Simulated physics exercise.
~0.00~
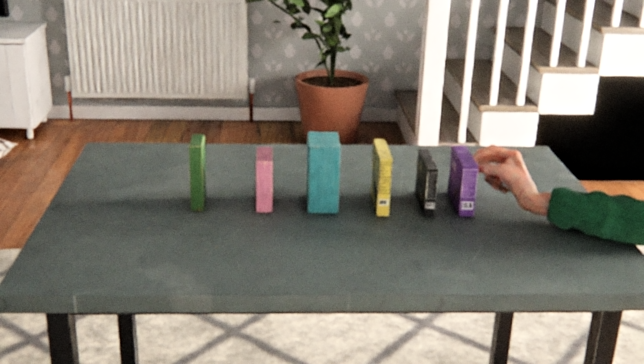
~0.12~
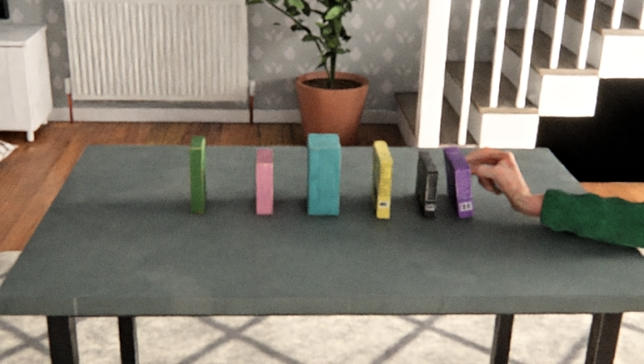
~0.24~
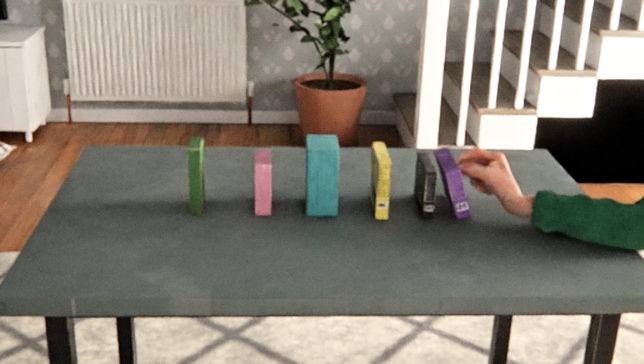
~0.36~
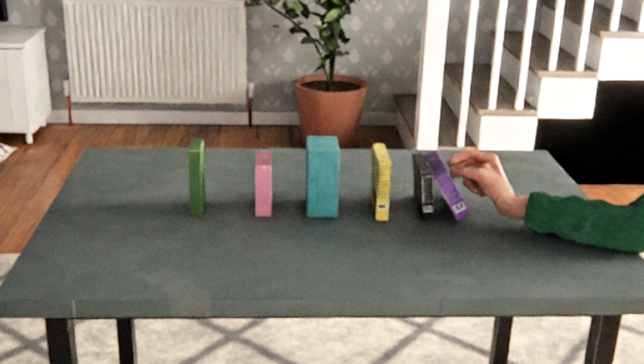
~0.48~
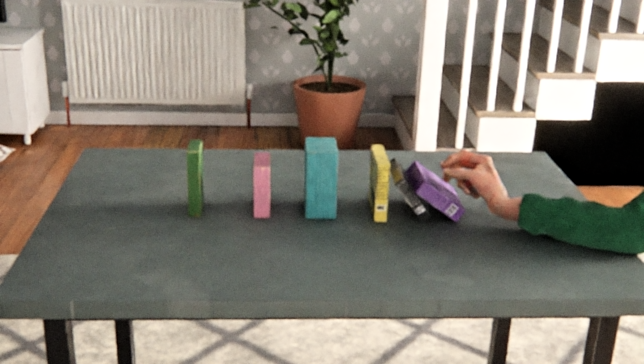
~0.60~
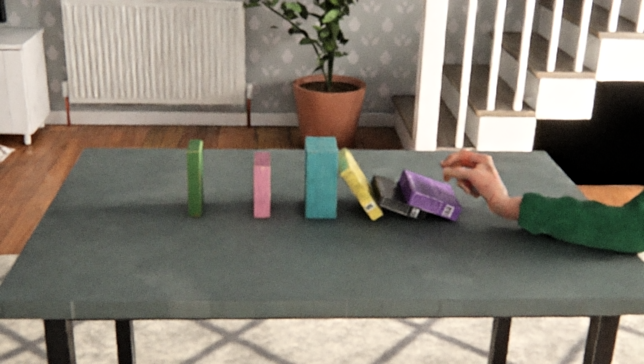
A purple packet, tipped left by a green-sleeved hand, leans into the black packet on a dark table, and both topple towards the yellow packet, which ends tilted against the upright turquoise block, while the pink and green blocks farther left stay standing.
